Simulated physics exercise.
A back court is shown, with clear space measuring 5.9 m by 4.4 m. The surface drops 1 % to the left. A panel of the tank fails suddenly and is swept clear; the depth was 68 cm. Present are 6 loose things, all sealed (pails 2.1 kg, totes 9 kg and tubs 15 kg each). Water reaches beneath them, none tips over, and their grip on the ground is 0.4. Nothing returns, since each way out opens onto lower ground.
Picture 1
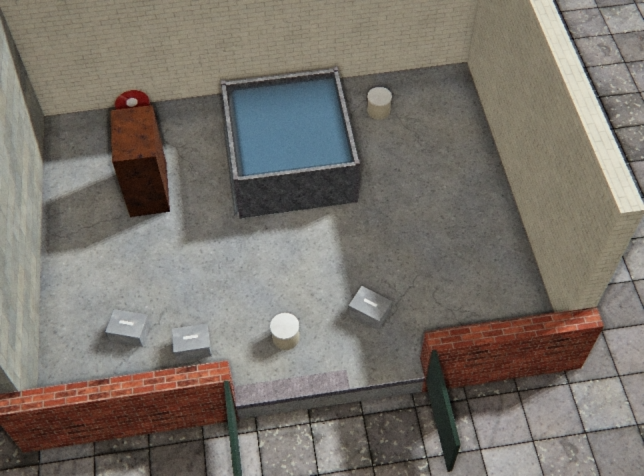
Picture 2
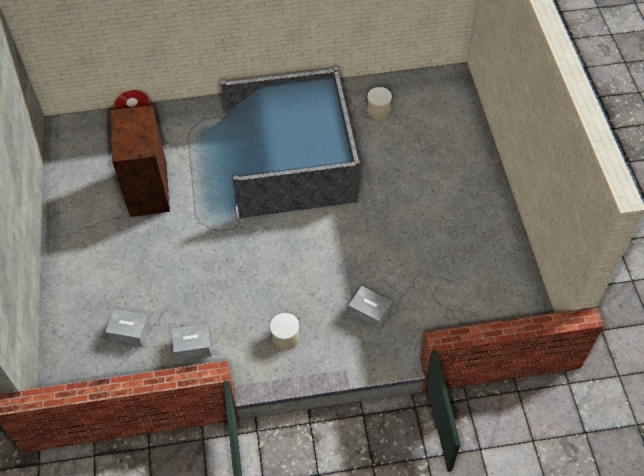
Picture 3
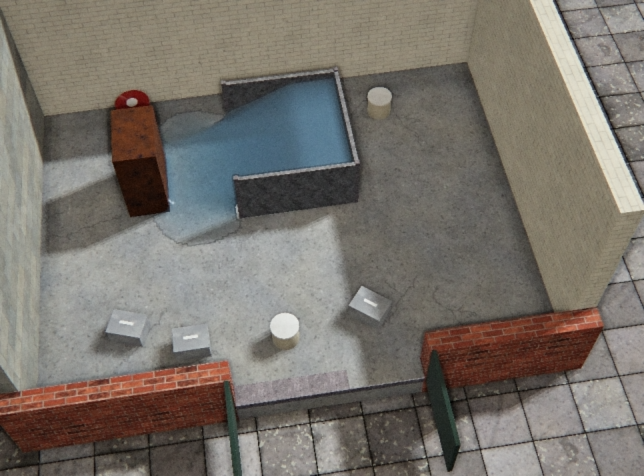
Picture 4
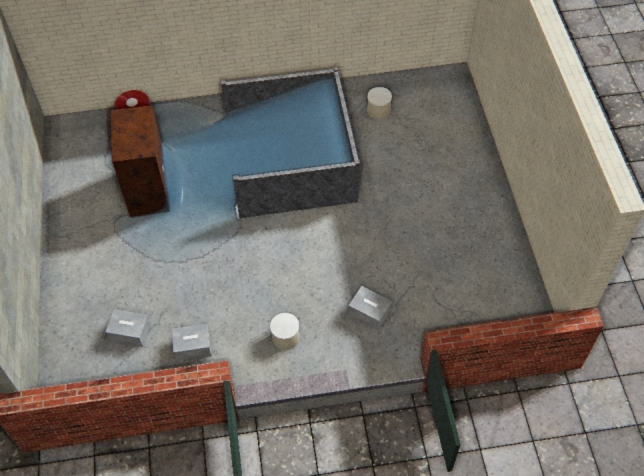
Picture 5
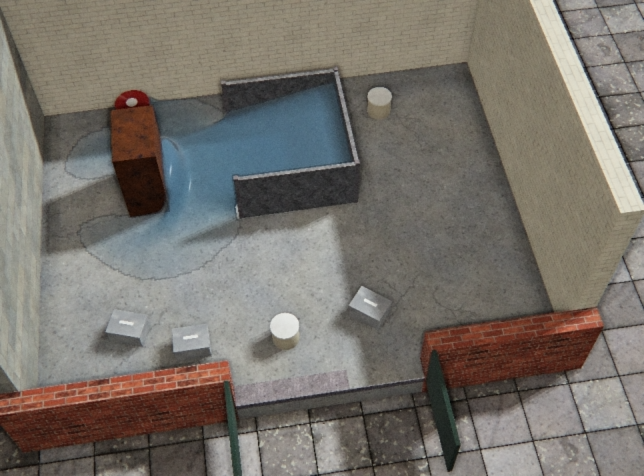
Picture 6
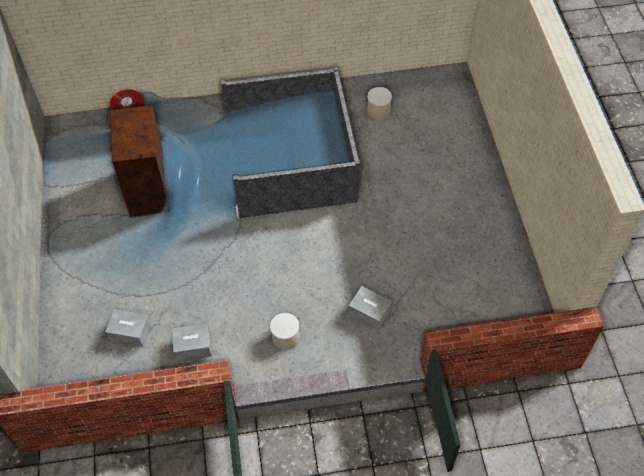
Blue water fills a dark-walled tank at the back of a grey walled court, seen from high above by a still camera. A rusty brown block and a red tub stand left of it, with pale tubs and grey boxes elsewhere and low brick walls in front. The tank's left side gives way, and the water pours left, splits around the block and spreads thinly, nudging the red tub slightly.
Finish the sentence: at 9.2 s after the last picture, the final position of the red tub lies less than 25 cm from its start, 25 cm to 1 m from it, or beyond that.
The final position of the red tub lies beyond 1 m from its start.
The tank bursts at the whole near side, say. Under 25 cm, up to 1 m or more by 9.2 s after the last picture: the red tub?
Result: Red tub essentially stationary.
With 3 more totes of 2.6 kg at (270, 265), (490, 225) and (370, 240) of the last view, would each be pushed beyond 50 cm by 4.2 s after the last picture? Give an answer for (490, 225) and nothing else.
Note: Displacement falls below the threshold.
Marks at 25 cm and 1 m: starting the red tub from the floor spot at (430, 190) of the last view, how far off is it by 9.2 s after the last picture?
Well, it rests almost unmoved.
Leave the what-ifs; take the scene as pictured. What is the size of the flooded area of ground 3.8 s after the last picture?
I'd estimate close to 19 m2.
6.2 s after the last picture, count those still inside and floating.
Total: 2.
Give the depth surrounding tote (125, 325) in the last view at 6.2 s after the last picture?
8 cm.
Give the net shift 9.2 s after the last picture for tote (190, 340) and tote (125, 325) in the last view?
Respectively, gone out and 100 cm.
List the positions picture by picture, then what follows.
In the first picture, the red tub at (132, 103), on the bottom; 2.1 m2 under water; 0 of 6 have shifted.
In the second picture, the red tub at (132, 103), on the bottom; 3.0 m2 under water; 0 of 6 have shifted.
In the third picture, the red tub at (132, 103), on the bottom; water covers 4.0 m2; 0 of 6 have shifted.
In the fourth picture, the red tub at (132, 103) rests on the ground; water covers 5.0 m2; 0 of 6 have shifted.
In the fifth picture, the red tub at (132, 103) rests on the ground; 6.1 m2 under water; 0 of 6 have shifted.
In the sixth picture, the red tub at (127, 102), on the bottom, 7 cm from its start; water covers 7.2 m2; 1 of 6 have shifted.
Then, 1.2 s after the last picture the red tub is near (81, 163), 1.2 m from its start, aground; 0 of 6 are out; 1 afloat.
Then, 3.8 s after the last picture the red tub is near (172, 339), 3.6 m from its start, afloat; 2 of 6 are out; 2 afloat.
Then, 6.2 s after the last picture the red tub is near (324, 339), 4.3 m from its start, aground; 2 of 6 are out; 2 afloat.
Then, 9.2 s after the last picture the red tub is near (324, 339), 4.3 m from its start, aground; 2 of 6 are out; 1 afloat.
